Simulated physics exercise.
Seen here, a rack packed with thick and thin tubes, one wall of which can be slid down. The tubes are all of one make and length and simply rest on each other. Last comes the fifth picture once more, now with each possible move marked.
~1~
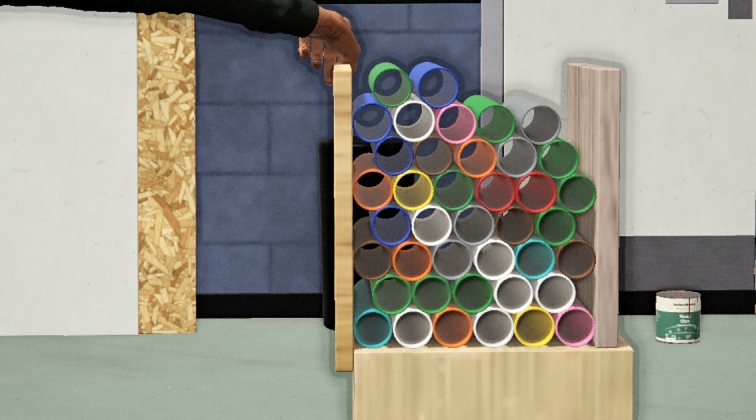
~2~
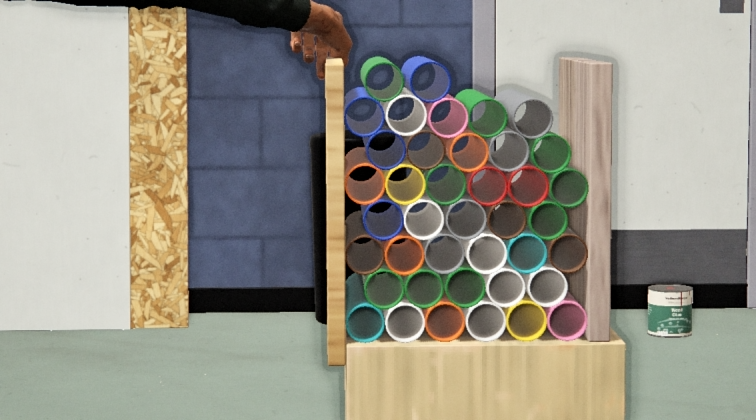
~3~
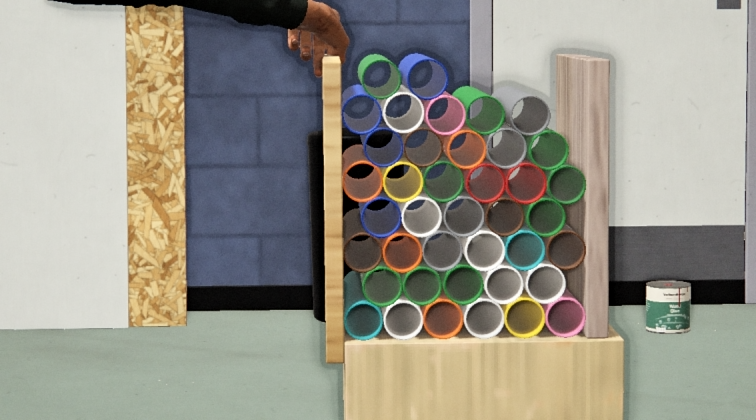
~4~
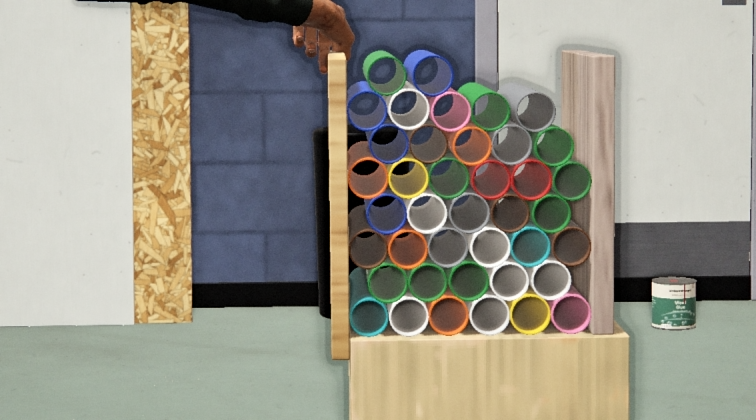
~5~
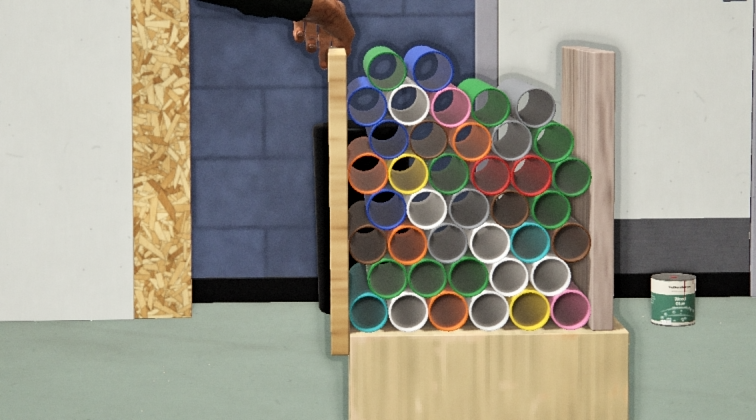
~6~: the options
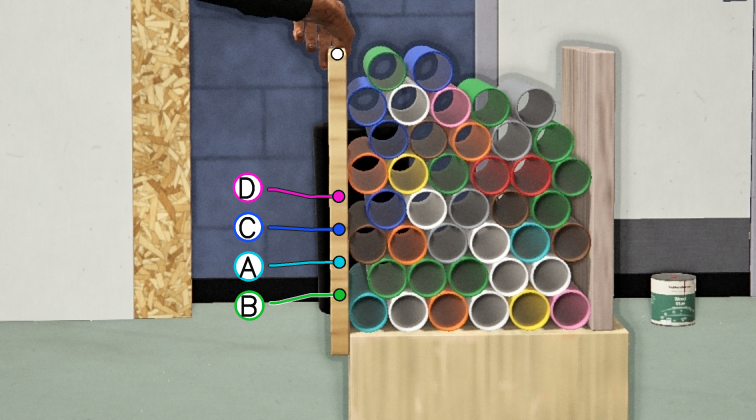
Nothing visibly moves as a hand stays atop the left board beside the stacked, colourful tubes.
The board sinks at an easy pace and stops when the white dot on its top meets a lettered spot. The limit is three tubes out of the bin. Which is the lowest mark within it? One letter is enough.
Down to D.
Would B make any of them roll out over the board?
Yes, at B.
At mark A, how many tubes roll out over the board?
It comes to six.
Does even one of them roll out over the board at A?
Yes.
On the copy, A at (339, 262); B at (339, 295); C at (339, 230); D at (338, 197); the white dot at (337, 54).
On D. First, top of the board (347, 118).
Then, top of the board (348, 191).
Finally, top of the board (348, 196), two out over the board.
By contrast, A more than three out over the board; B more than three out over the board; C more than three out over the board.
